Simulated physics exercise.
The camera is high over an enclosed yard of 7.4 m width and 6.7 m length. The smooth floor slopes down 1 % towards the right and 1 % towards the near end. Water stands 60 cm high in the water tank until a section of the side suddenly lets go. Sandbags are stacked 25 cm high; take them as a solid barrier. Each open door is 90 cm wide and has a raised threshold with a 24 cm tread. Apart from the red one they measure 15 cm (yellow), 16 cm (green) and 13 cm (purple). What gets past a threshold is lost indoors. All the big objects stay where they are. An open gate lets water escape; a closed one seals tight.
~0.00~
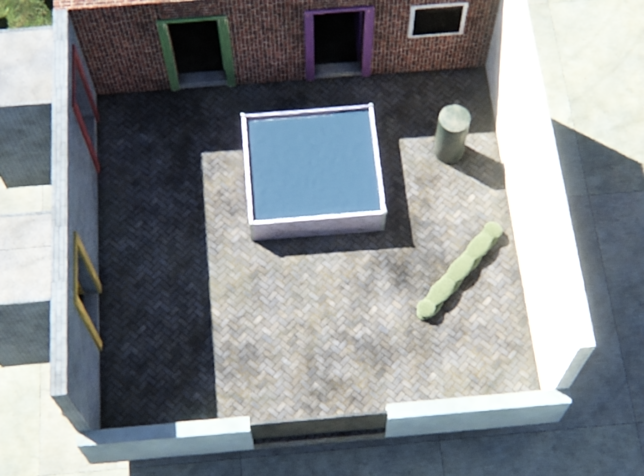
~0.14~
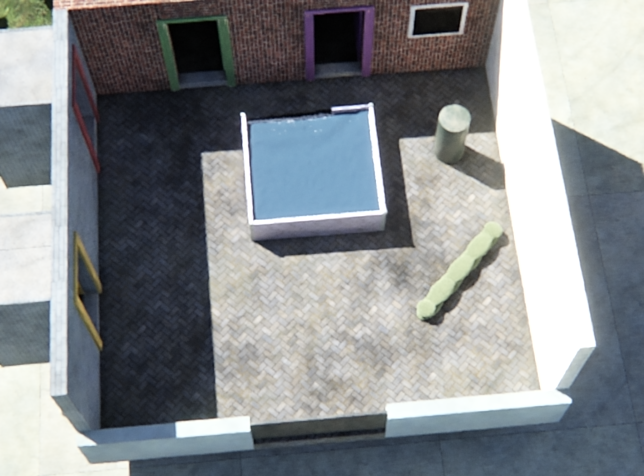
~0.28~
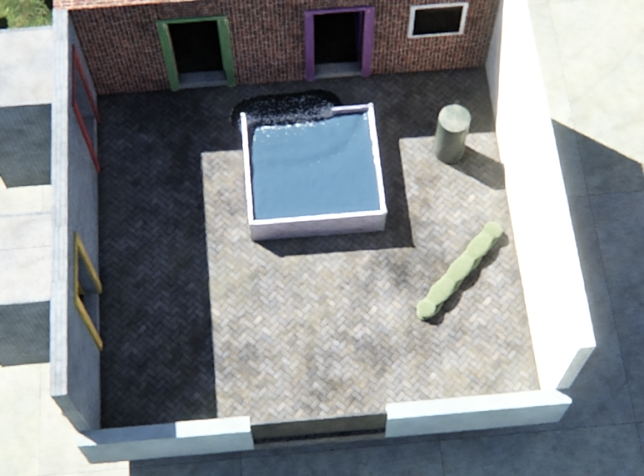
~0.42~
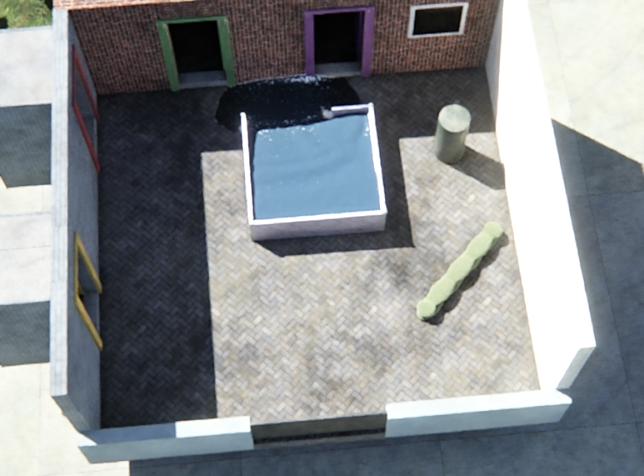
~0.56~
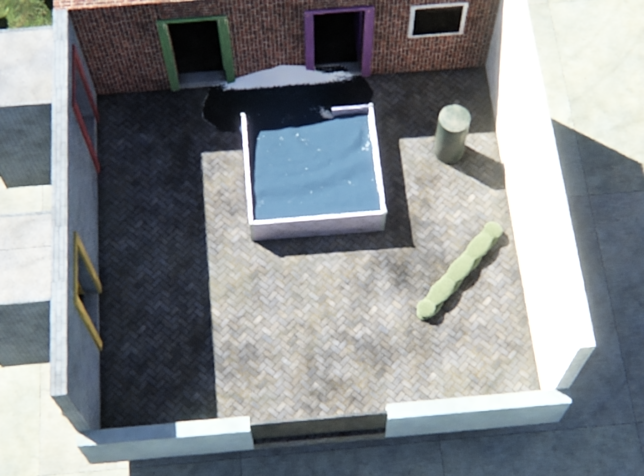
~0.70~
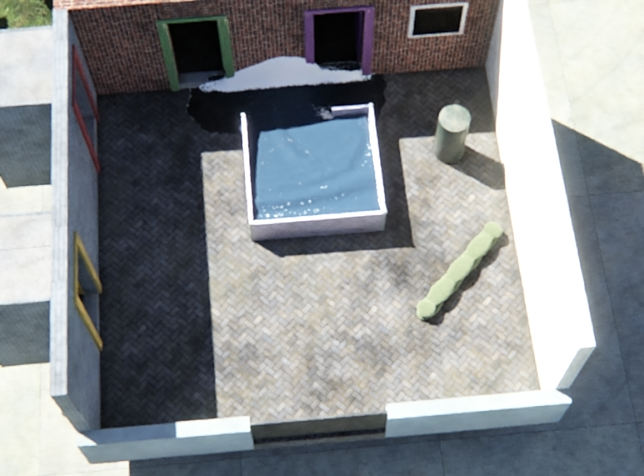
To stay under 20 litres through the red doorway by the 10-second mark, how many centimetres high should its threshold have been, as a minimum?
At least 21 cm or so.
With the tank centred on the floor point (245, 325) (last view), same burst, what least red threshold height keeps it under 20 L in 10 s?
About 17 cm.
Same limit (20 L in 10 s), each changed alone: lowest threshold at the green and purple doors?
About 16 cm at green and 27 cm at purple.
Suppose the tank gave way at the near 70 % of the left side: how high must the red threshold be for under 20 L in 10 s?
Then roughly 14.5 cm.
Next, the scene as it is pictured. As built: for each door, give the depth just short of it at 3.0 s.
Depths in cm: Yellow 1, green 16, purple 19, red 26.
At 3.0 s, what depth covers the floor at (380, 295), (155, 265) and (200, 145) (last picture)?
About 0, 0 and 2 cm.
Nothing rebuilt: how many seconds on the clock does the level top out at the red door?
At about 2.4 s.
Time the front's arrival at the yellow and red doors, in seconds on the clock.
Yellow 3.0 s, red 1.8 s.
After 1.4 s water covers 10 % of the floor, deepest (46 cm) near (279, 91); it has not reached the red door.
After 3.0 s water covers 30 % of the floor, deepest (29 cm) near (117, 111); 26 cm at the red door, 2 litres in over its 26 cm threshold.
After 10.0 s water covers 95 % of the floor, deepest (16 cm) near (533, 406); 5 cm at the red door, 4 litres in over its 26 cm threshold.
At the red door as built, the water arrived by 1.8 s and peaked near 28 cm at 2.4 s.
Run again over the same 10 s with other heights there, 53 litres in over 17 cm, 12 litres over 23 cm. The limit of 20 litres is kept from about 21 cm up.
